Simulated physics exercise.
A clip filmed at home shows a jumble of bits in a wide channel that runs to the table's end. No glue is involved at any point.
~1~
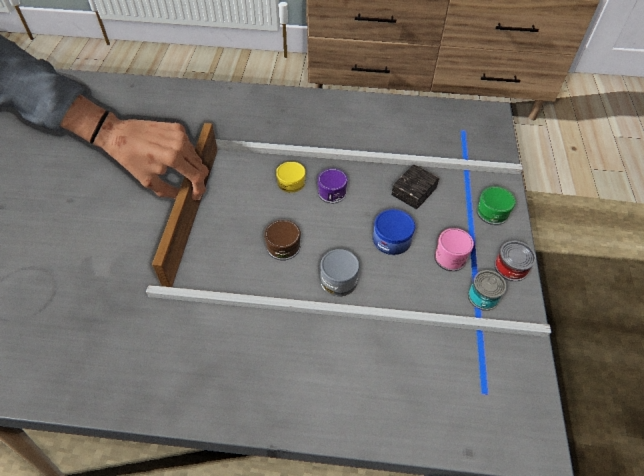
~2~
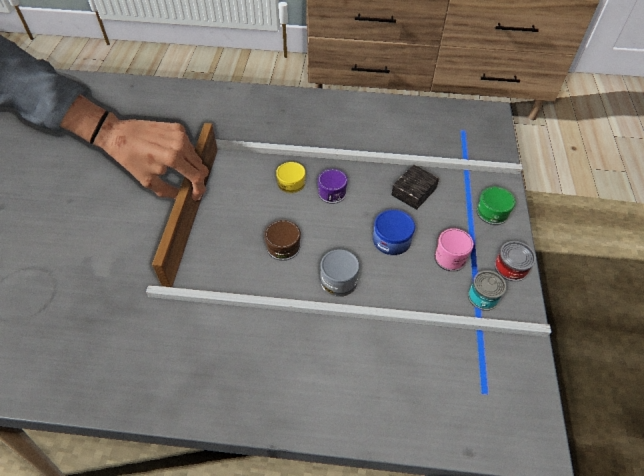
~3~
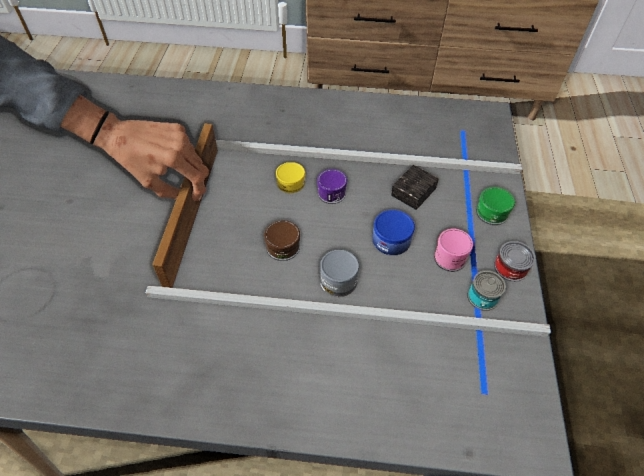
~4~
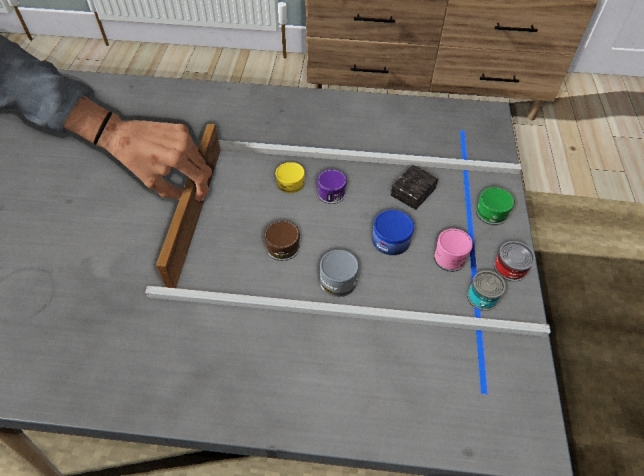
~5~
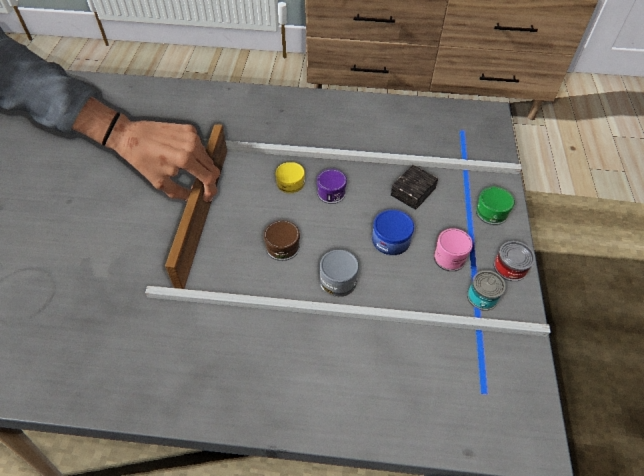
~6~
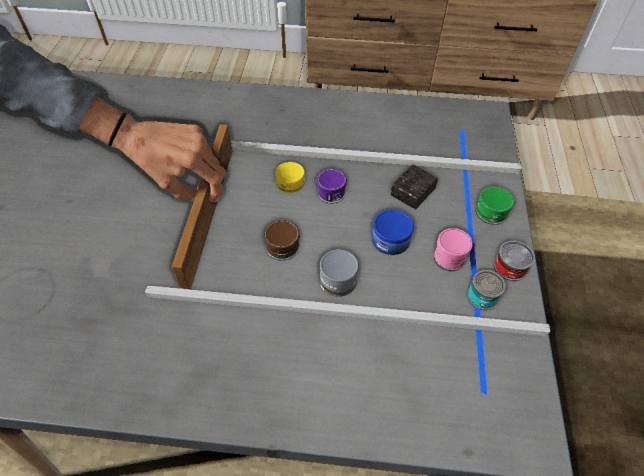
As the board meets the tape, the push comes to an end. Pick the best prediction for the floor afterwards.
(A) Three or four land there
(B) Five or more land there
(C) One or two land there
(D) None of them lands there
One or two land there (C).
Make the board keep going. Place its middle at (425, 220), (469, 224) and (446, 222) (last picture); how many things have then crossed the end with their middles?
That makes 0, 2, 0.
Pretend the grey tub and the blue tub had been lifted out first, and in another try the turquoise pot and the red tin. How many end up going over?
The count is 2 in the first case and 1 in the second.
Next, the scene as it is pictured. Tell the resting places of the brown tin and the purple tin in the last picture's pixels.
Near (493, 262) and (486, 213).
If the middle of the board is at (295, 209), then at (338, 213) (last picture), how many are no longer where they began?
That makes 3 at the first spot and 4 at the second.
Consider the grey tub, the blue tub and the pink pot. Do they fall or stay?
Here's how it plays out: The grey tub stays where it is, the blue tub stays where it is and the pink pot stays where it is.
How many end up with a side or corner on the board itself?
4 in contact.
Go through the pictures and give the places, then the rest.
The first picture shows red tin (515, 261); green tin (496, 206); turquoise pot (487, 291); board (189, 200); tape (472, 238).
The second picture shows green tin (495, 206); pink pot (453, 250).
The third picture shows turquoise pot (486, 291); black block (415, 187).
The fourth picture shows red tin (514, 261); blue tub (393, 233).
The fifth picture shows green tin (495, 206); board (201, 201).
The sixth picture shows red tin (514, 261); green tin (494, 206); turquoise pot (486, 290); board (206, 201); tape (471, 237).
Soon after, none off yet; red tin at rest near (514, 261); green tin at rest near (494, 206); turquoise pot at rest near (486, 290).
In the end, the number that fall off is one or two; gone, green tin and red tin.
